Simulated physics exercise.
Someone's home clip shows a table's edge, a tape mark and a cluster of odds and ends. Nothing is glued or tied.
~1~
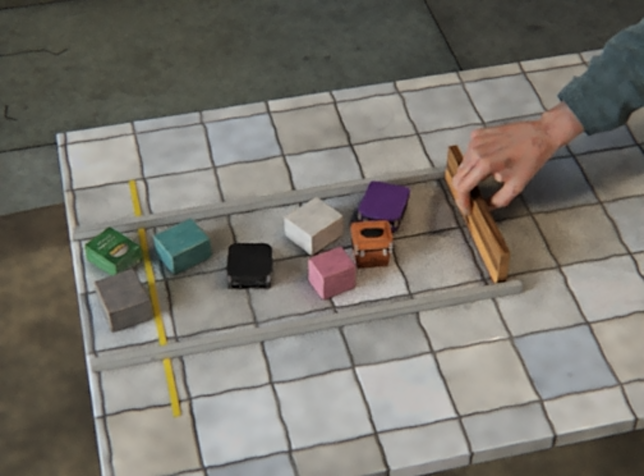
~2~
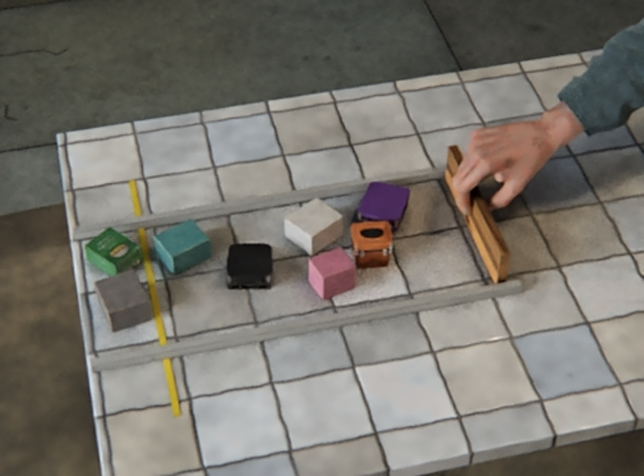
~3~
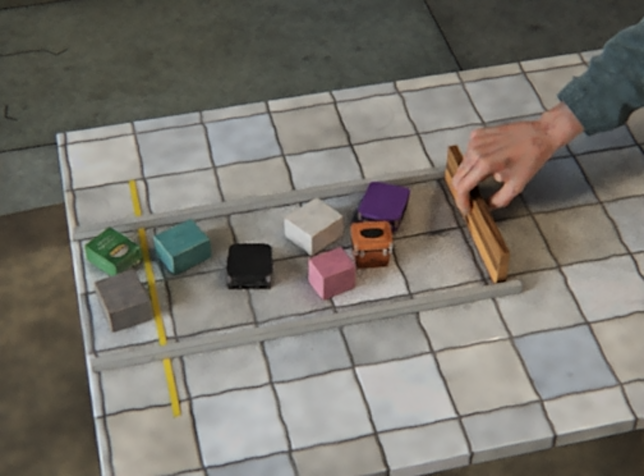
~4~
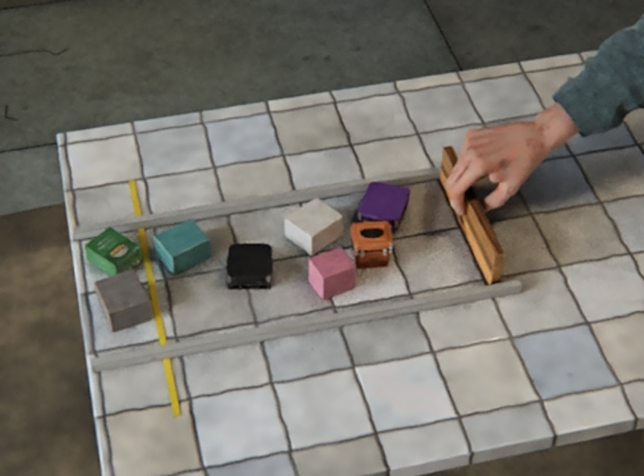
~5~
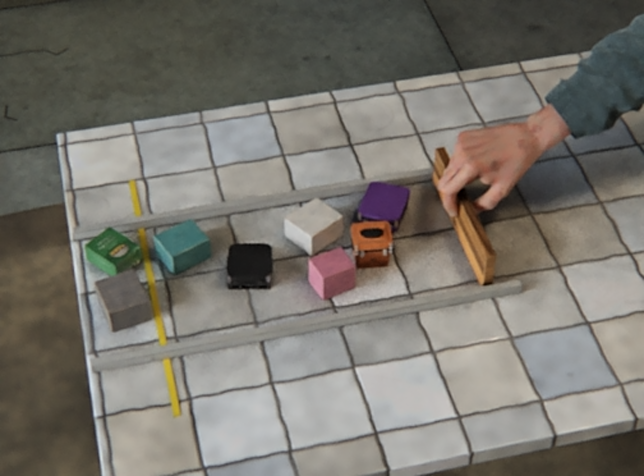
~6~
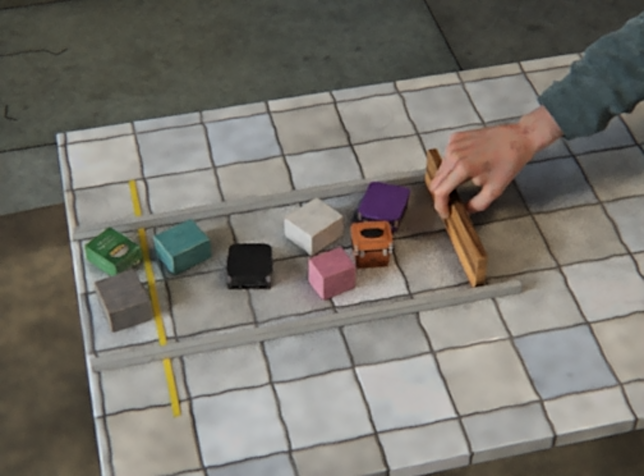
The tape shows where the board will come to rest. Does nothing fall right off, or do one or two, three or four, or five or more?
Three to four tumble.
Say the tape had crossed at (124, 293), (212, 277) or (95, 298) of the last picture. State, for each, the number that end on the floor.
Respectively 5, 1 and 7.
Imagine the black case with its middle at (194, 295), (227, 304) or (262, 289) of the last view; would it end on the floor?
Results by place: It remains there; it remains there; it remains there.
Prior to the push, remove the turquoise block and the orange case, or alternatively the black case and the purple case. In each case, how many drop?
First 2, second 1.
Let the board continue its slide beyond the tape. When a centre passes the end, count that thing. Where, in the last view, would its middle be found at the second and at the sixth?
At (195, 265) for the second, at (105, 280) for the sixth.
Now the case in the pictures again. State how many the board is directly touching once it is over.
My count gives 3.
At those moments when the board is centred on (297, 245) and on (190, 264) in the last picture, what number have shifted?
At the first point the count is 6, at the second it's 8.
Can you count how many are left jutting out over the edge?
The total comes out at 2.
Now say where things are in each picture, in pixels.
In the first frame, green box (114, 253); grey block (123, 300); turquoise block (183, 246); board (476, 213); tape (152, 287).
In the second frame, grey block (123, 301); black case (250, 267).
In the third frame, turquoise block (183, 247); board (476, 213).
In the fourth frame, green box (114, 253); white block (314, 226).
In the fifth frame, grey block (123, 301); purple case (384, 208).
In the sixth frame, green box (114, 253); grey block (123, 301); turquoise block (183, 247); board (455, 217); tape (152, 287).
Soon after, none off yet; green box at rest near (114, 253); grey block at rest near (123, 301); turquoise block at rest near (183, 247).
In the end, the number that fall off is three or four; gone, turquoise block, grey block and green box.
